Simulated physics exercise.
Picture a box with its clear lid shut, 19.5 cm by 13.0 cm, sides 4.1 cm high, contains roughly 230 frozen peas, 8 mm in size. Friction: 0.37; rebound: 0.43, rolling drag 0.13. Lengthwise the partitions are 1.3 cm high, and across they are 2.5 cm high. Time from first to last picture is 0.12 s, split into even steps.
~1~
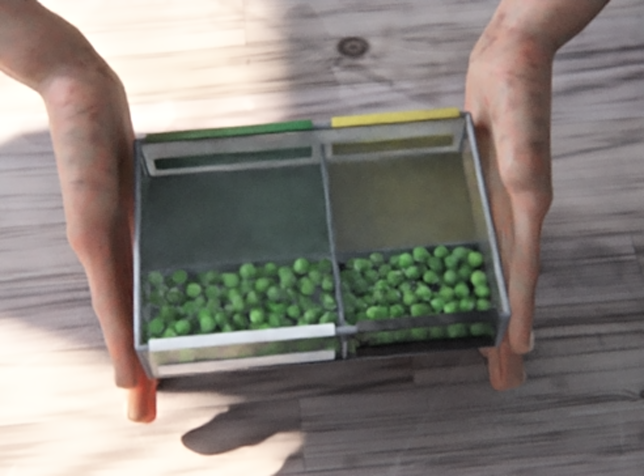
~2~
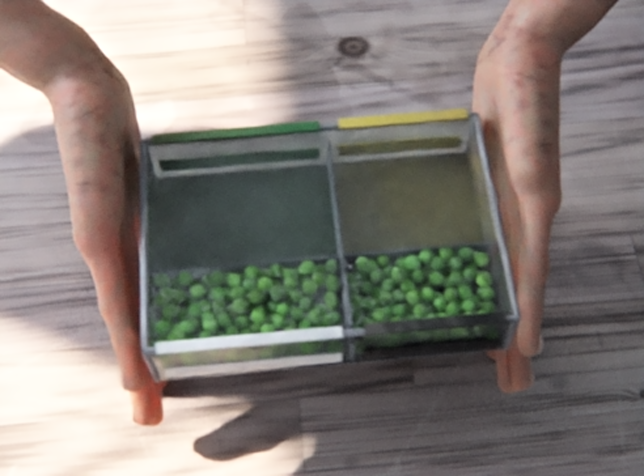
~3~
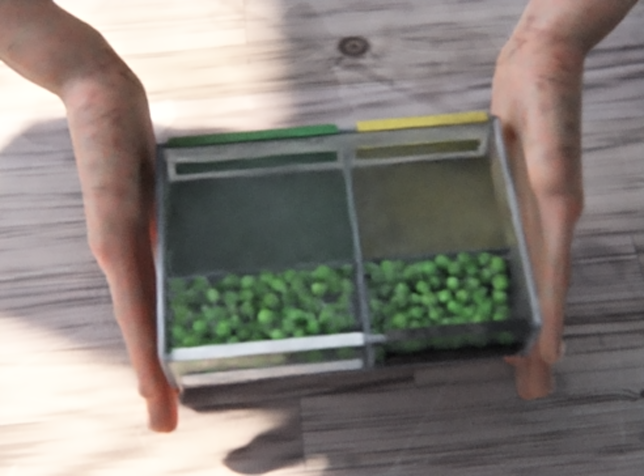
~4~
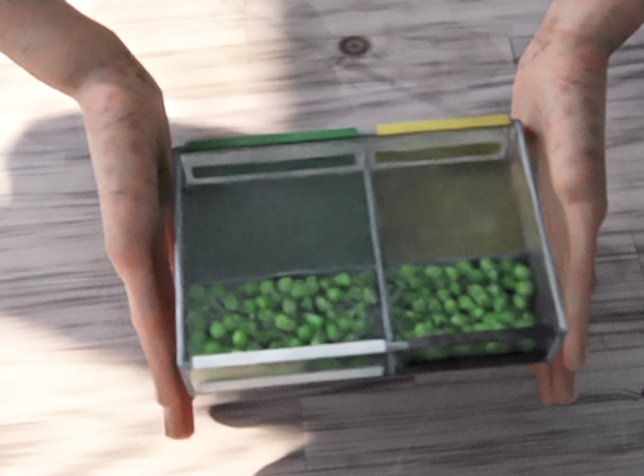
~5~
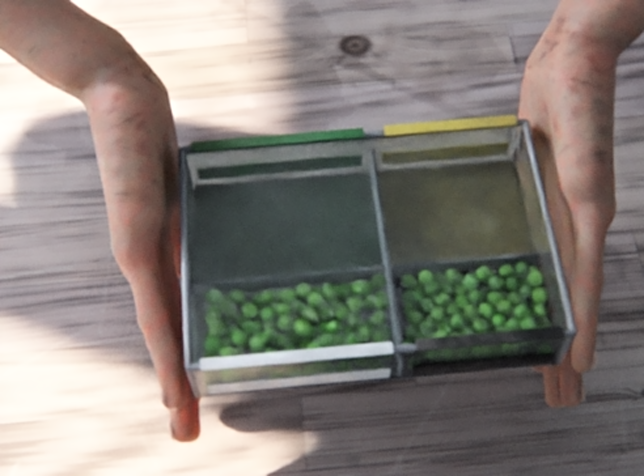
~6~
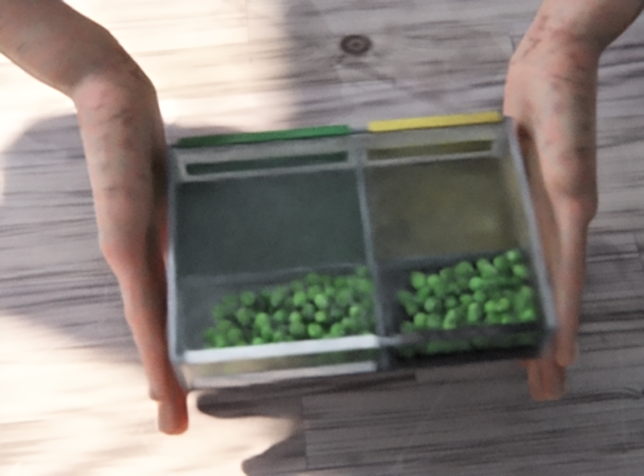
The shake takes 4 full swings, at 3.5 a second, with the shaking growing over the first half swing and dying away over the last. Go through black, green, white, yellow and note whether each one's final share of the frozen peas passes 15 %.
My guess for black: It makes the cut; my guess for green: It misses the cut; my guess for white: It makes the cut; my guess for yellow: It makes the cut.
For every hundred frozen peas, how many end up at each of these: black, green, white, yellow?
Black 40, green 10, white 30, yellow 20.
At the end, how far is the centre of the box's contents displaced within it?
The shift is roughly 2.0 cm.
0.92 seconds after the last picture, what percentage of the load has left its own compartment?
Near 35 in a hundred.
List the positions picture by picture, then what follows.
The first frame shows box at (325, 335); tilt 0 degrees; moved 0.0 cm; black 50 %, white 50 %.
The second frame shows box at (333, 338); tilt 0 degrees; moved 0.5 cm.
The third frame shows box at (353, 344); tilt 0 degrees; moved 1.8 cm.
The fourth frame shows box at (375, 352); tilt 0 degrees; moved 3.2 cm.
The fifth frame shows box at (382, 353); tilt 0 degrees; moved 3.7 cm.
The sixth frame shows box at (366, 347); tilt 0 degrees; moved 2.6 cm; black 50 %, white 50 %.
Then, 0.36 s after the last picture, tilt 0 degrees; black 45 %, green 5 %, white 45 %, yellow 5 %; middle of all pieces near (297, 270).
Then, 0.65 s after the last picture, tilt 0 degrees; black 45 %, green 5 %, white 40 %, yellow 10 %; middle of all pieces near (302, 264).
Then, 0.92 s after the last picture, tilt 0 degrees; black 50 %, green 5 %, white 35 %, yellow 15 %; middle of all pieces near (343, 269).
Then, 1.18 s after the last picture, tilt 0 degrees; black 40 %, green 10 %, white 30 %, yellow 20 %; middle of all pieces near (349, 279).
In the end, black 40 %, green 10 %, white 30 %, yellow 20 %.
